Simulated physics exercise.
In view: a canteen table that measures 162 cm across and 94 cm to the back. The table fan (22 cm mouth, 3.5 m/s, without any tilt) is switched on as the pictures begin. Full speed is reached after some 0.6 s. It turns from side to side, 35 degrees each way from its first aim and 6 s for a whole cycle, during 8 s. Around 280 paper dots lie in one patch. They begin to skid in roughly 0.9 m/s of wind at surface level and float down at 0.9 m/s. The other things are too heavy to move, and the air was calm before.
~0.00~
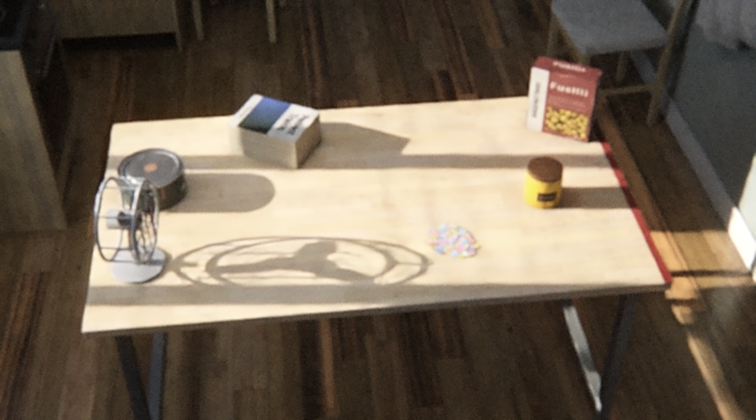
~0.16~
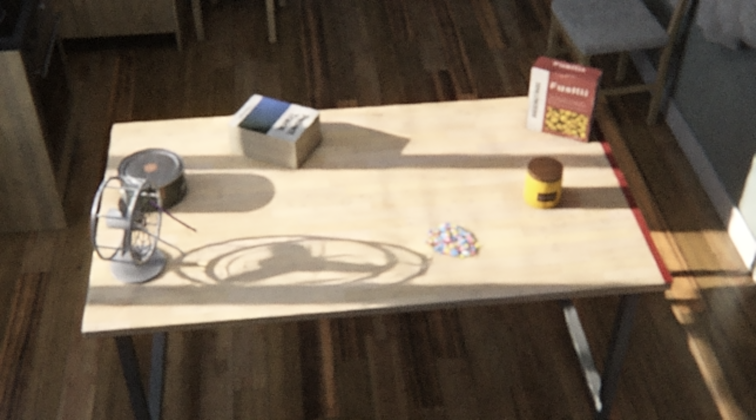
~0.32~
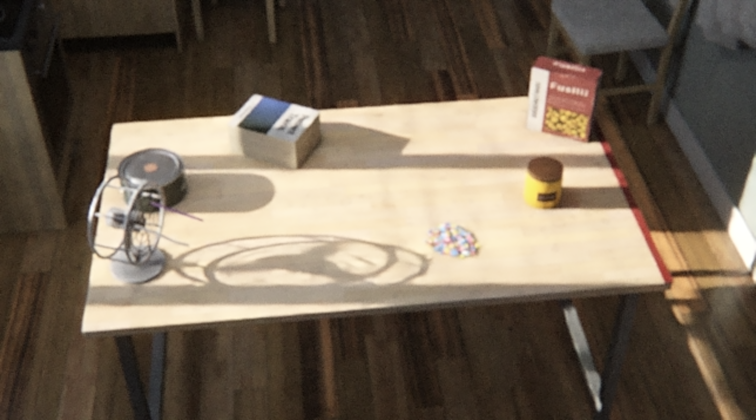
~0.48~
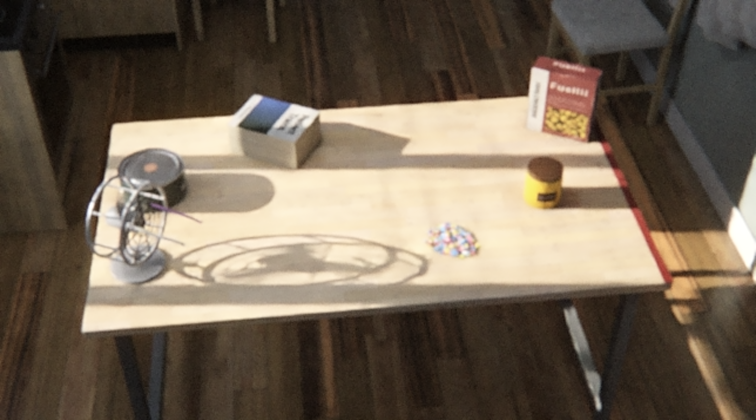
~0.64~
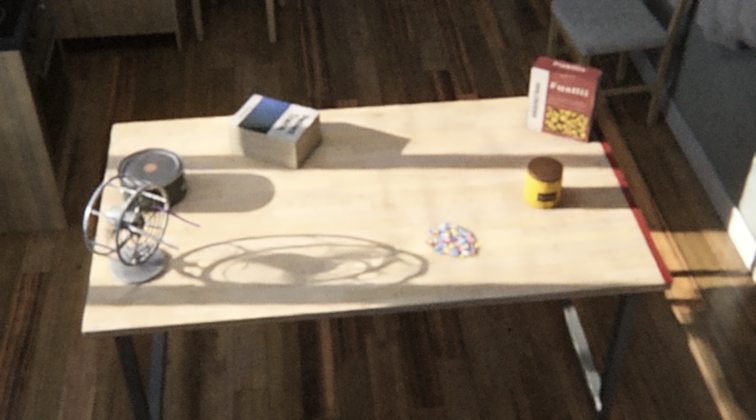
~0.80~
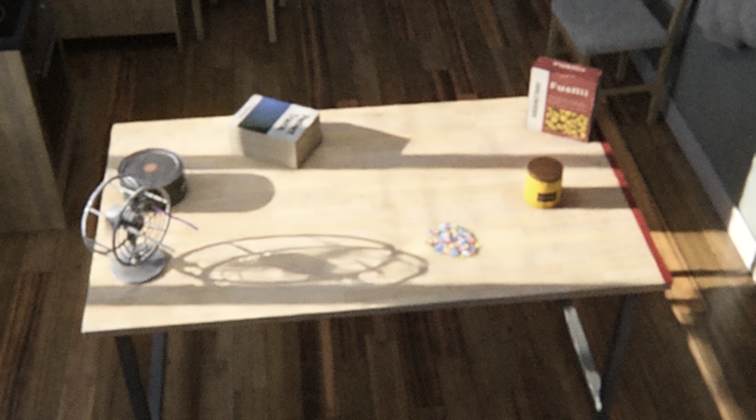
In this clip, a small fan on a wooden table runs and gradually turns its head towards the front, while a patch of colourful paper dots, a yellow jar, a pasta carton and other items stay still.
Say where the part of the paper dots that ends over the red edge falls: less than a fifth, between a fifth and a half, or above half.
Of the paper dots, more than half end over the red edge.
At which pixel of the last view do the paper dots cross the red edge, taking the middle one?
At about (658, 249).
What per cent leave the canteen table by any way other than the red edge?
Near 1 %.
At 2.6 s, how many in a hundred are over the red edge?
Some 0 per cent.
After 1.6 s the count stands so, 0 % are over the red edge; the middle of those left on the top is near (464, 239).
After 2.6 s the count stands so, 0 % are over the red edge; the middle of those left on the top is near (466, 239).
After 4.4 s the count stands so, 92 % are over the red edge.
After 8.0 s, at the end, 99 % are over the red edge.
